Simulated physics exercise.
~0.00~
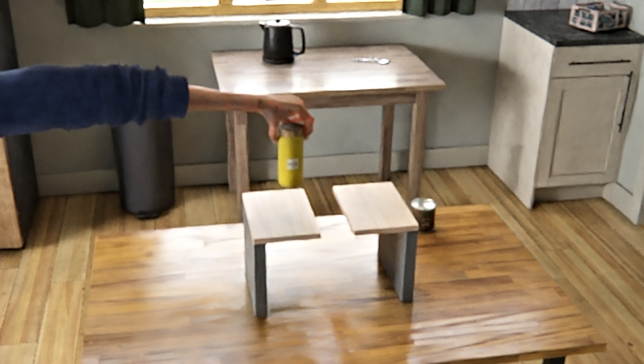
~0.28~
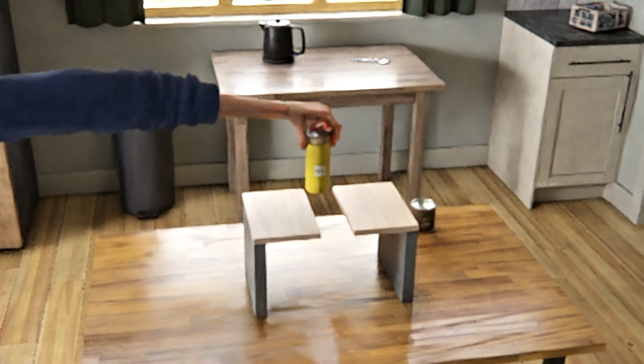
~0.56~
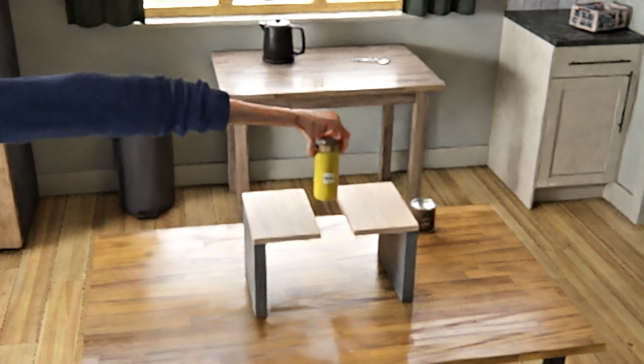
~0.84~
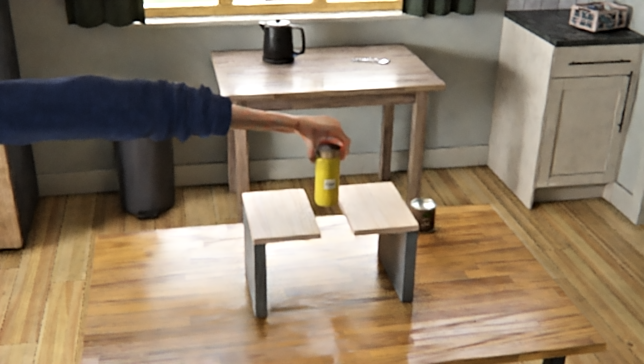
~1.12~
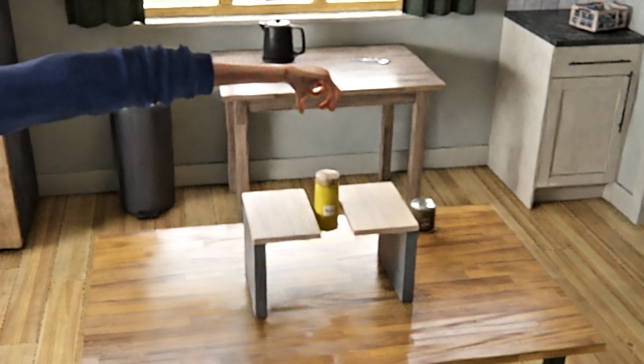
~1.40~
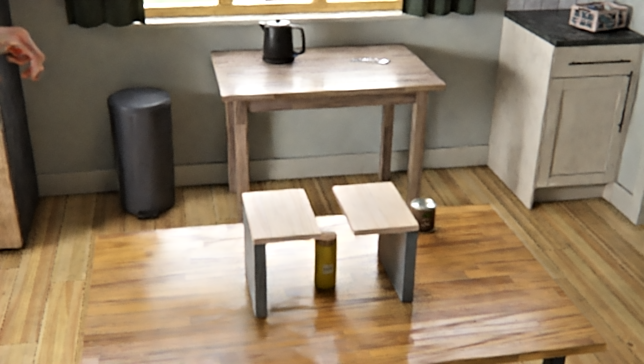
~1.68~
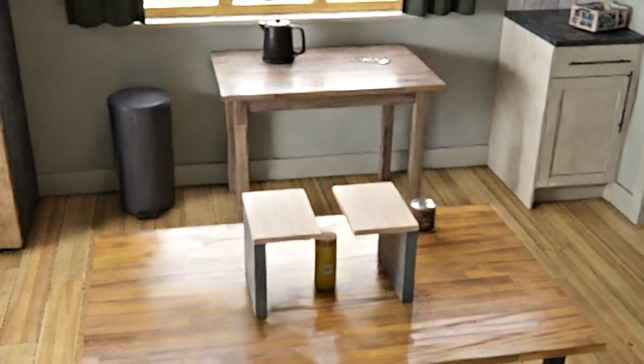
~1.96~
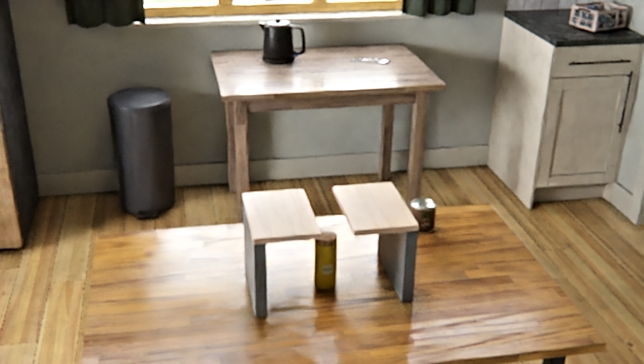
The footage shows a hand carrying a yellow jar rightward over the gap between two supports on a wooden table, lowering it and letting go. The jar drops upright through the gap and comes to rest standing between them, while a tin nearby stays unmoved.
